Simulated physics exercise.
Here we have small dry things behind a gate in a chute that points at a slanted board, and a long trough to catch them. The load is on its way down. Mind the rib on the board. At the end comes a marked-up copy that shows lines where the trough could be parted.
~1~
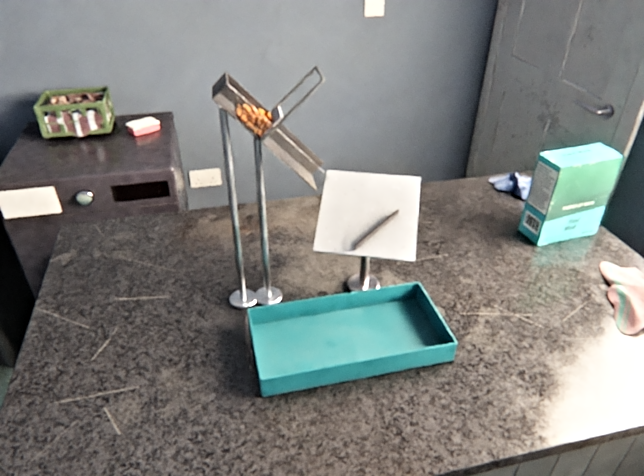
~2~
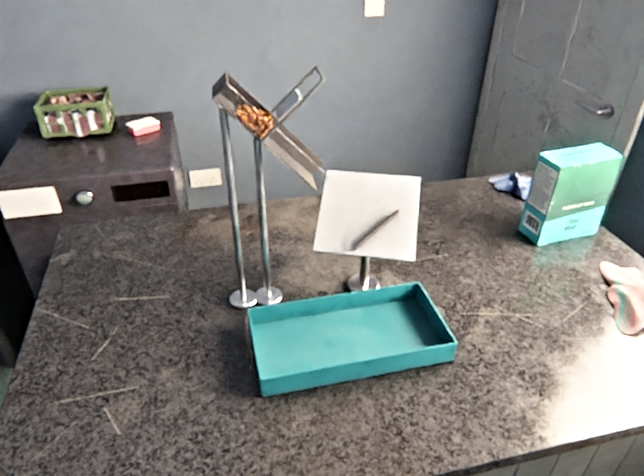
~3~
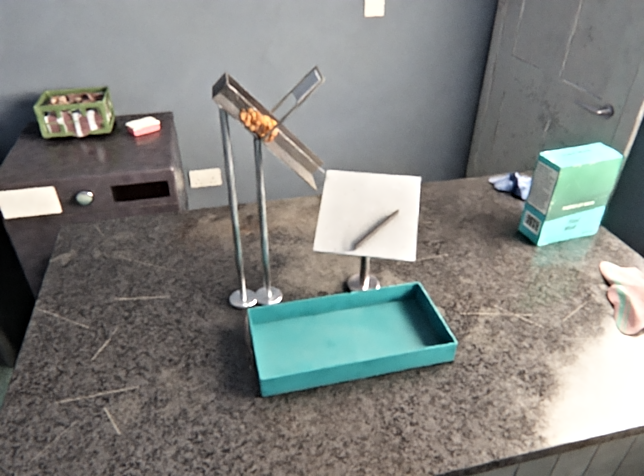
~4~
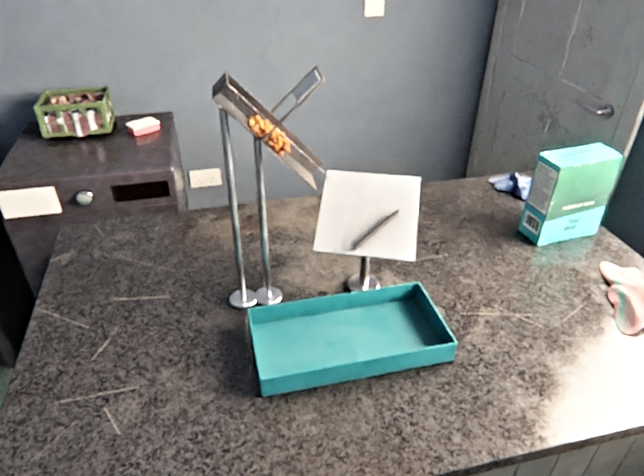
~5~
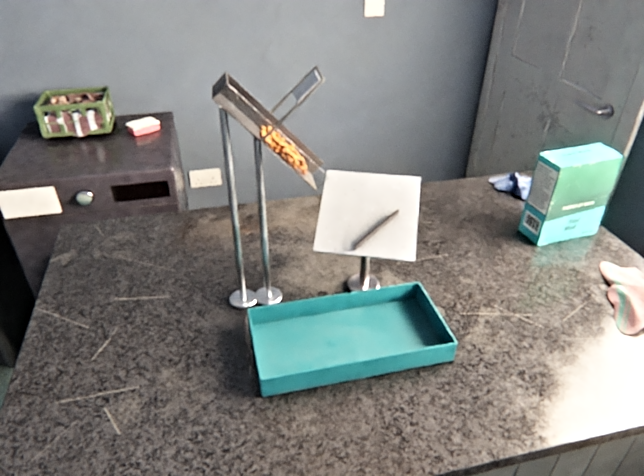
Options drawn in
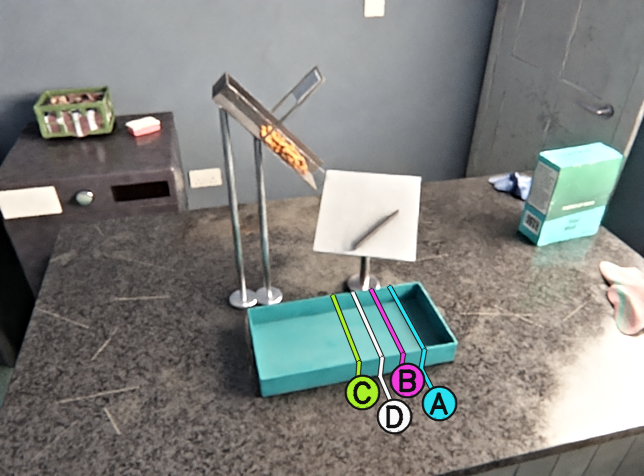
On a speckled grey countertop, small orange-brown pieces sliding down a raised metal chute above a white board and empty teal tray.
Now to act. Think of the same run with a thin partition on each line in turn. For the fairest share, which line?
C works best here.
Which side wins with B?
Left.
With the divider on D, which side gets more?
Left.
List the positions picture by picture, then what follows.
Load behind the gate (255, 117), bits of cat kibble; lip of the chute (313, 182), sloping fairly steeply, in the first frame.
Middle of the board (368, 213), tilted gently; middle of its low edge (363, 256); of its high edge (373, 174), in the second frame.
Front corners of the trough (261, 379) and (457, 343), empty; front of the load (270, 135), in the third frame.
Middle of the load (273, 134); its front (285, 146), roughly a third of the way to the lip; rib from (399, 209) to (355, 246), in the fourth frame.
Middle of the load (284, 147); its front (304, 167), the larger part of the way to the lip, in the fifth frame.
On the marked copy, line A crosses the front rim at (424, 349); line B crosses the front rim at (402, 353); line C crosses the front rim at (358, 361); line D crosses the front rim at (381, 357).
With A, of what is caught, almost all on the left of the divider, about a tenth on the right.
With B, of what is caught, almost all on the left of the divider, about a tenth on the right.
With C, of what is caught, roughly half on the left of the divider, roughly half on the right.
With D, of what is caught, the larger part on the left of the divider, about a tenth on the right.
